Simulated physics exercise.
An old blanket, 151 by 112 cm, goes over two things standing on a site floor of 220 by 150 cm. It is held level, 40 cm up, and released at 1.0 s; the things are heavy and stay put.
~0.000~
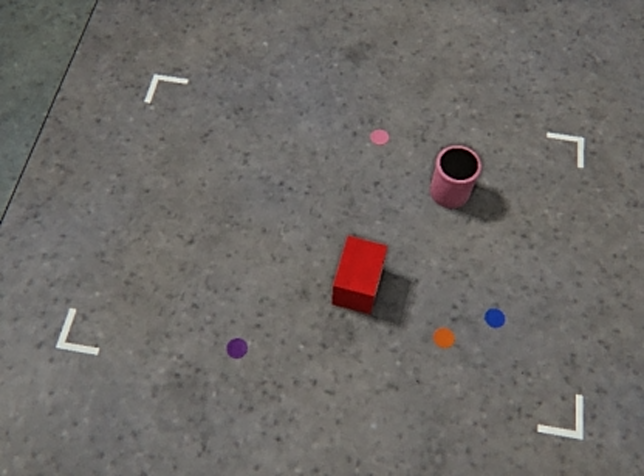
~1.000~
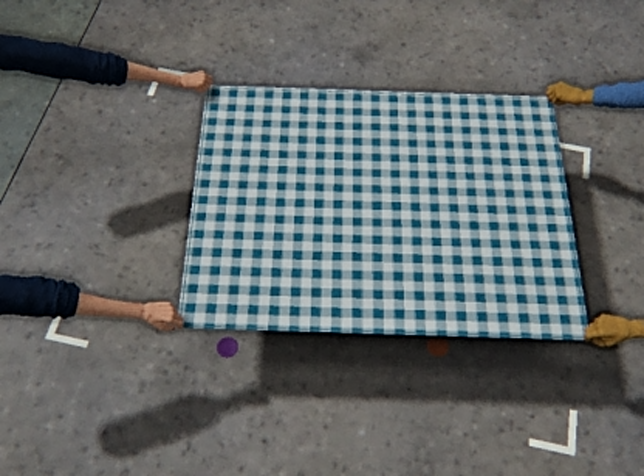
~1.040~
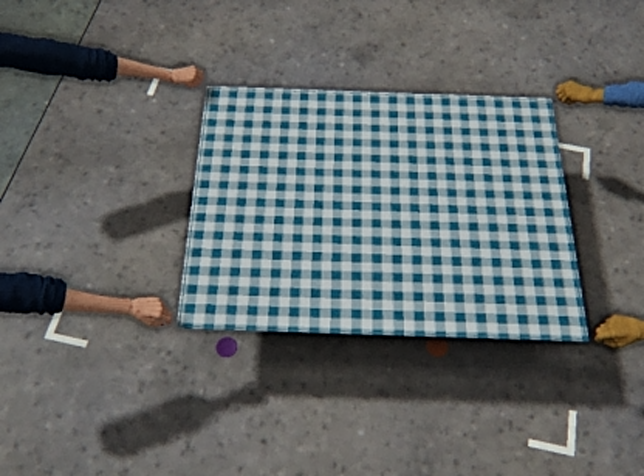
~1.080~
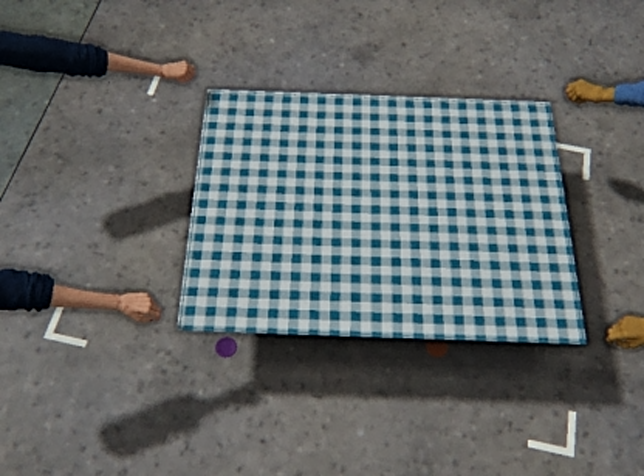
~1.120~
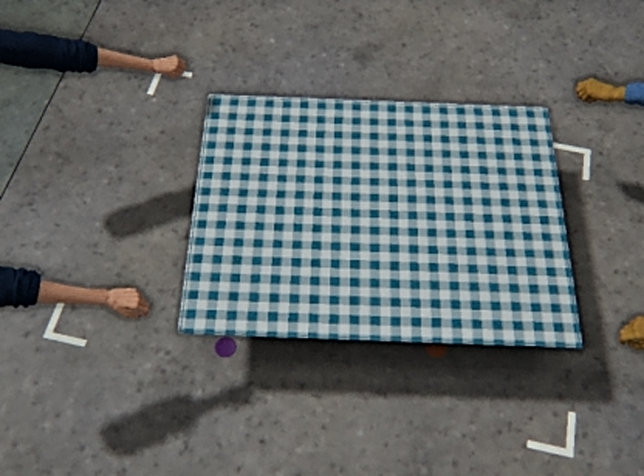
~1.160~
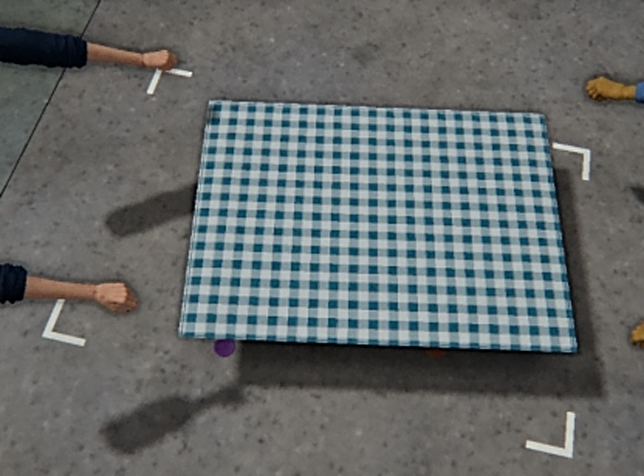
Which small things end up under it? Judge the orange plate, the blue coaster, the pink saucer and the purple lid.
The orange plate gets covered, the blue coaster ends under the cloth, the pink saucer remains in the open, the purple lid vanishes under it.
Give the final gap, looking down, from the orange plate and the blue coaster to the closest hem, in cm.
About 4 cm, 12 cm.
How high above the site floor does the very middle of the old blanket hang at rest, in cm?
Some 22 cm up.
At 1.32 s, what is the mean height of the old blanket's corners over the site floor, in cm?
Some 2 cm up.
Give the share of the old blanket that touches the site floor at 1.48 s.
Some 35 per cent.
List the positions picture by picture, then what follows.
Orange plate (444, 338); blue coaster (495, 318); pink saucer (380, 137); purple lid (237, 348); red box (361, 265), 20 cm tall; pink pot (459, 163), 24 cm tall, in the first picture.
Old blanket corners (177, 327) (207, 86) (552, 97) (590, 340); highest point 40 cm, lowest 40 cm, in the second picture.
Old blanket corners (177, 328) (207, 87); highest point 39 cm, lowest 39 cm, in the third picture.
Old blanket corners (177, 330) (208, 90); highest point 37 cm, lowest 37 cm, in the fourth picture.
Old blanket corners (178, 333) (209, 95); highest point 34 cm, lowest 33 cm, in the fifth picture.
Old blanket corners (179, 337) (210, 102) (544, 115) (577, 353); highest point 29 cm, lowest 28 cm, in the sixth picture.
By 1.3 s, 0 % of it is down, spanning 162 by 129 cm, above orange plate, purple lid, blue coaster.
By 1.5 s, 35 % of it is down, spanning 154 by 130 cm, above orange plate, purple lid, blue coaster.
By 1.6 s, 35 % of it is down, spanning 154 by 131 cm, above orange plate, purple lid, blue coaster.
By 1.8 s, 35 % of it is down, spanning 154 by 130 cm, above orange plate, purple lid, blue coaster.
By 3.3 s, 35 % of it is down, spanning 154 by 130 cm, above orange plate, purple lid, blue coaster.
